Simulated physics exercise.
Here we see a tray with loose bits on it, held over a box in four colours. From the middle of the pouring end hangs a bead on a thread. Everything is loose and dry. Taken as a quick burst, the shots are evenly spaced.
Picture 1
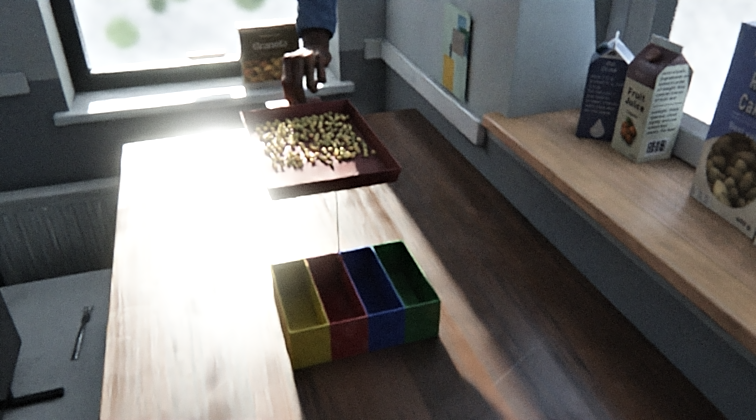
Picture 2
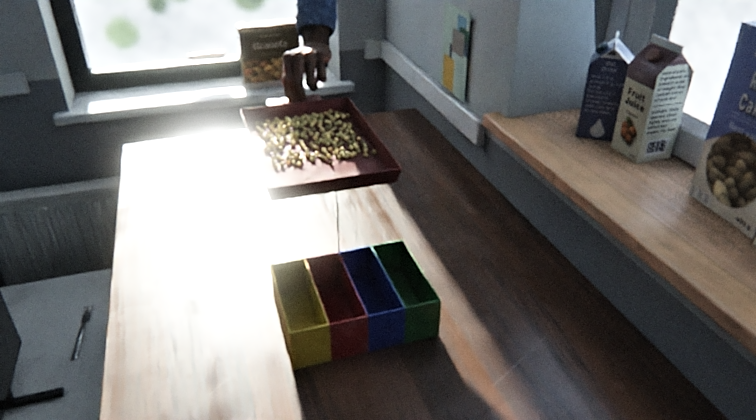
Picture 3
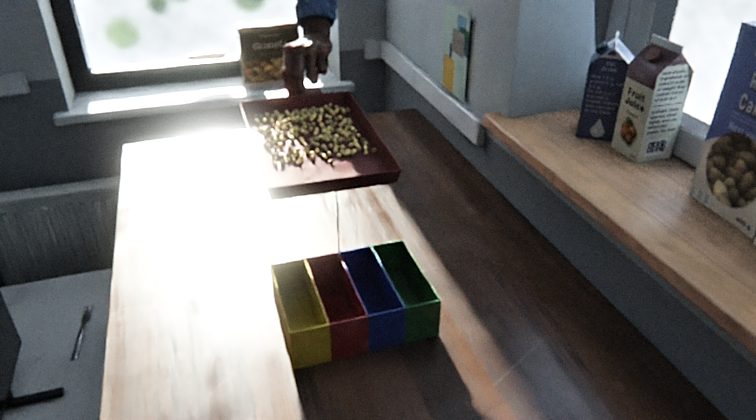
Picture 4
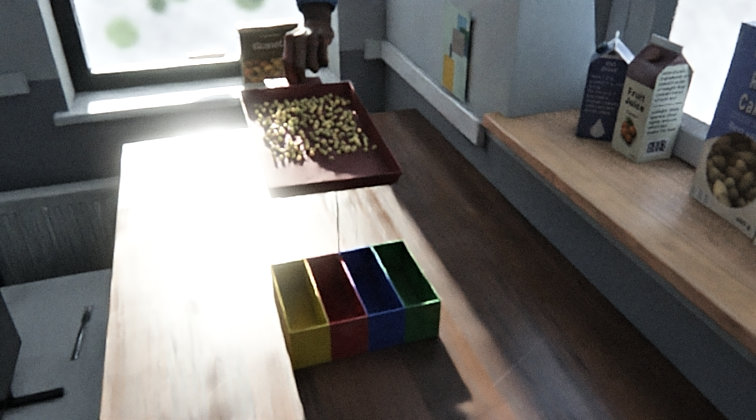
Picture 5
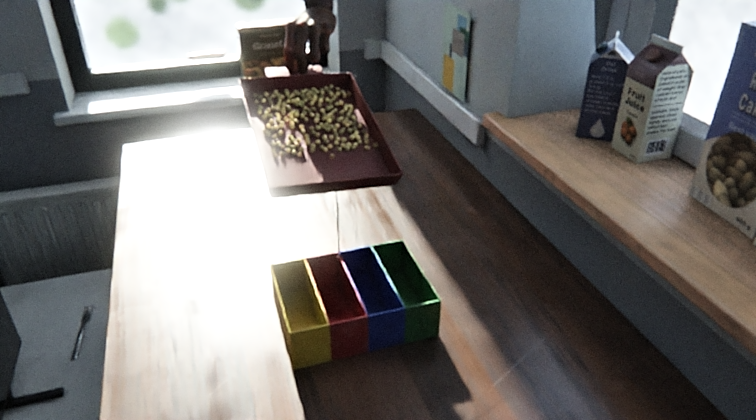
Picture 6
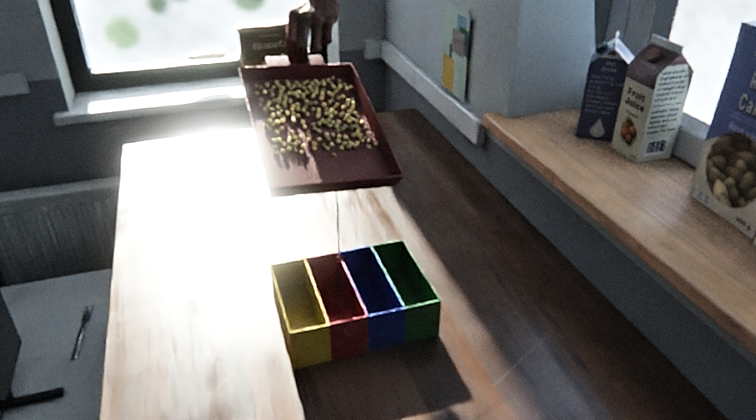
A hand held a dark red tray of soya beans above a box with yellow, red, blue and green sections, then gradually raised the back of the tray, tilting it toward the front right corner.
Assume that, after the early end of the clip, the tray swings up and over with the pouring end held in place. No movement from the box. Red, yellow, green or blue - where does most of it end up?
Most of it ends up in green.
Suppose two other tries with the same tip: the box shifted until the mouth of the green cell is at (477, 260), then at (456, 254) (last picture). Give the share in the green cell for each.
It would be roughly 0 per cent, followed by roughly 0 per cent.
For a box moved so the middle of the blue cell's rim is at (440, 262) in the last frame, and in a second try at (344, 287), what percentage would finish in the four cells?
You'd see around 90 per cent and then around 50 per cent.
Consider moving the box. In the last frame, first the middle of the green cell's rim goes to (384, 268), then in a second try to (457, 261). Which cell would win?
The first position gives the green cell, and the second gives the cell in red.
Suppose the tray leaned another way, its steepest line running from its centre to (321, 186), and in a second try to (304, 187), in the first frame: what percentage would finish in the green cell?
Roughly 0 % in the first case and 0 % in the second.
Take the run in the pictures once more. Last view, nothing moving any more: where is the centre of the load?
Near pixel (400, 313).
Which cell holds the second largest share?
The cell in blue.
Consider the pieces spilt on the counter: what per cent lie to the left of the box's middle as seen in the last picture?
Near 0 in a hundred.
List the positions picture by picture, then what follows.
Corners of the pouring end at (270, 186) and (396, 167), level; middle of the load at (317, 137), soya beans; bead on its thread at (339, 259); yellow cell at (311, 343); red cell at (349, 335); blue cell at (386, 326); green cell at (422, 318), in the first frame.
Corners of the pouring end at (270, 186) and (396, 167), level; middle of the load at (317, 136), in the second frame.
Corners of the pouring end at (270, 185) and (397, 168), tipped barely, lowest at the right corner; middle of the load at (316, 131), in the third frame.
Corners of the pouring end at (271, 185) and (397, 170), tipped a little, lowest at the right corner; middle of the load at (317, 125), in the fourth frame.
Corners of the pouring end at (271, 185) and (398, 171), tipped a little, lowest at the right corner; middle of the load at (317, 118), in the fifth frame.
Corners of the pouring end at (272, 185) and (399, 173), tipped clearly, lowest at the right corner; middle of the load at (319, 113); yellow cell at (311, 343); red cell at (349, 335); blue cell at (386, 326); green cell at (422, 318), in the sixth frame.
Soon, tray tipped steeply; most on the tray; a small part in the green cell; a small part in the blue cell; a stray few in the red cell; a small part falling or outside the box.
A while on, tray tipped past a quarter turn; about a quarter on the tray; about a quarter in the green cell; a small part in the blue cell; a stray few in the red cell; a stray few in the yellow cell; about a quarter falling or outside the box.
Towards the end, tray tipped past a quarter turn; about two thirds in the green cell; about a quarter in the blue cell; a small part in the red cell; a stray few in the yellow cell; a small part falling or outside the box.
Finally, tray tipped past a quarter turn; about two thirds in the green cell; about a quarter in the blue cell; a small part in the red cell; a stray few in the yellow cell; a small part outside the box.
